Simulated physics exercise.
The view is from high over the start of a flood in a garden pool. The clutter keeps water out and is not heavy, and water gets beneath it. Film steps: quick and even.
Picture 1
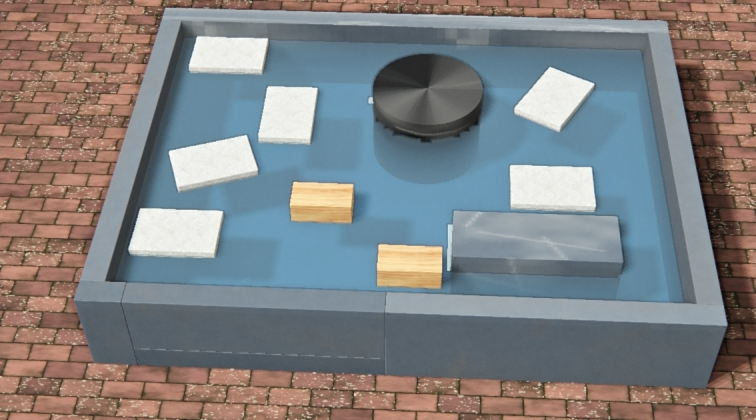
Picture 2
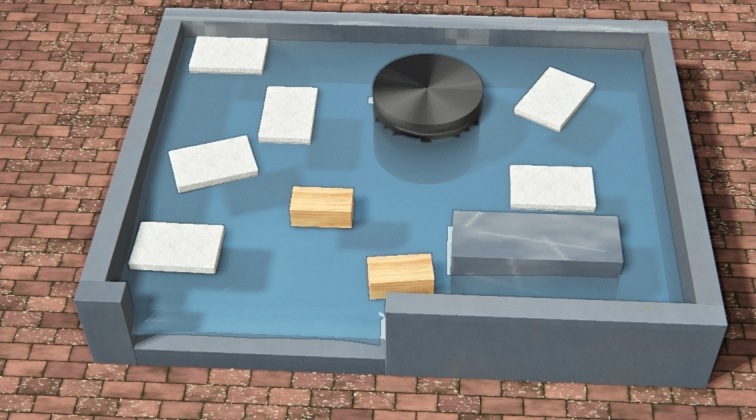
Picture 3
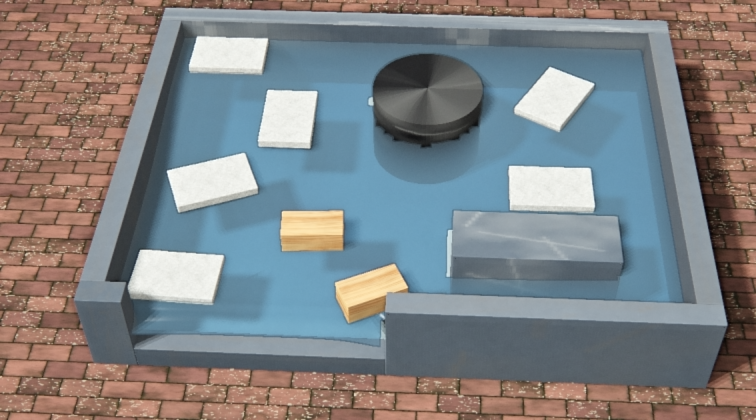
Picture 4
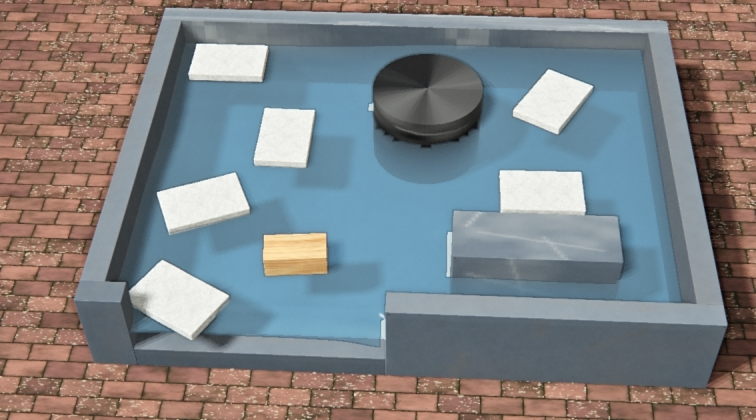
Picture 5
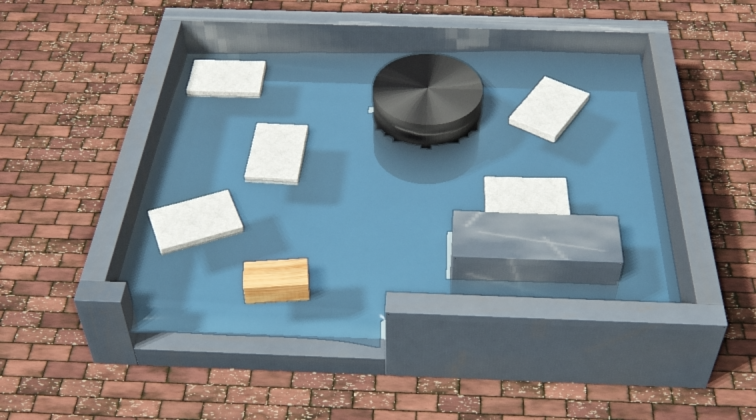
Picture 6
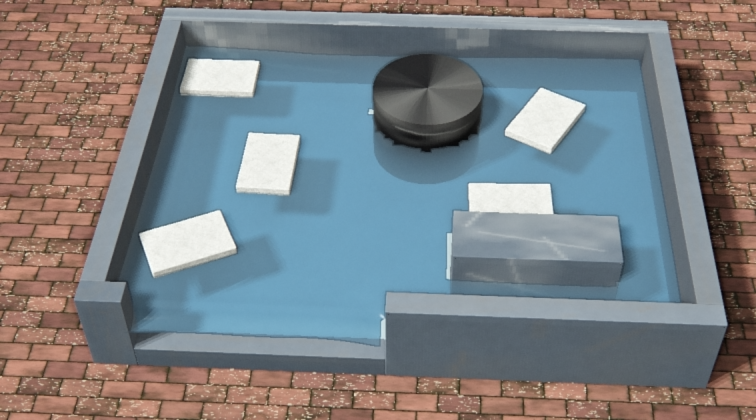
In the video, a section of a pool's front wall opens at the left, and white slabs and wooden blocks drift toward the gap; one wooden block, a white slab, then the other block disappear from the pool.
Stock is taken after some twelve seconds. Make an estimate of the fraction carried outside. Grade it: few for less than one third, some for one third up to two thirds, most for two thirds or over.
Grade: Most.
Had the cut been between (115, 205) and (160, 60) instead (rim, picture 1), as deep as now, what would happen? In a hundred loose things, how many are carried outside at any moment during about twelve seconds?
Estimated share: Around 60 %.
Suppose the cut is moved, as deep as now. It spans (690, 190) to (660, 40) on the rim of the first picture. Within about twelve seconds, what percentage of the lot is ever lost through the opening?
Roughly 40 in a hundred.
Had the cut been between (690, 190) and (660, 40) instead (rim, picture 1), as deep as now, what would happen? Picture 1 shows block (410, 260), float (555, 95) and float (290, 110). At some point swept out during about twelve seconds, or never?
Note - 1: Retained; 2: Escaped; 3: Retained.
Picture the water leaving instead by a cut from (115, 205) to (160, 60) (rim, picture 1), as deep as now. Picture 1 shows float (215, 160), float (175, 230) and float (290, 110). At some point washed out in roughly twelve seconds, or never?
In turn: Through, gone, carried outside.
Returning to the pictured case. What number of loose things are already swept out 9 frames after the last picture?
Tally: 4.
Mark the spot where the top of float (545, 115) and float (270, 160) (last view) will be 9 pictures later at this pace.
Estimated positions: (531, 146); (232, 260).
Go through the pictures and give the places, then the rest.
In the first frame, a float at (213, 160) floats; a float at (289, 112) floats; 0 of 8 have shifted.
In the second frame, a float at (213, 160), afloat; a float at (289, 112) floats; 2 of 8 have shifted.
In the third frame, a float at (212, 179), afloat, close to its start; a float at (288, 115) floats; 4 of 8 have shifted.
In the fourth frame, a float at (203, 200) floats, close to its start; a float at (285, 134), afloat, close to its start; 6 of 8 have shifted.
In the fifth frame, a float at (195, 219) floats, a stride from its start; a float at (277, 150) floats, close to its start; 8 of 8 have shifted.
In the sixth frame, a float at (187, 240) floats, a stride from its start; a float at (269, 160), afloat, a stride from its start; 8 of 8 have shifted.
A moment on, 3 of 8 are out; 5 afloat.
Next, 4 of 8 are out; 4 afloat.
Later, 5 of 8 are out; 3 afloat.
In the end, 6 of 8 are out; 2 afloat.
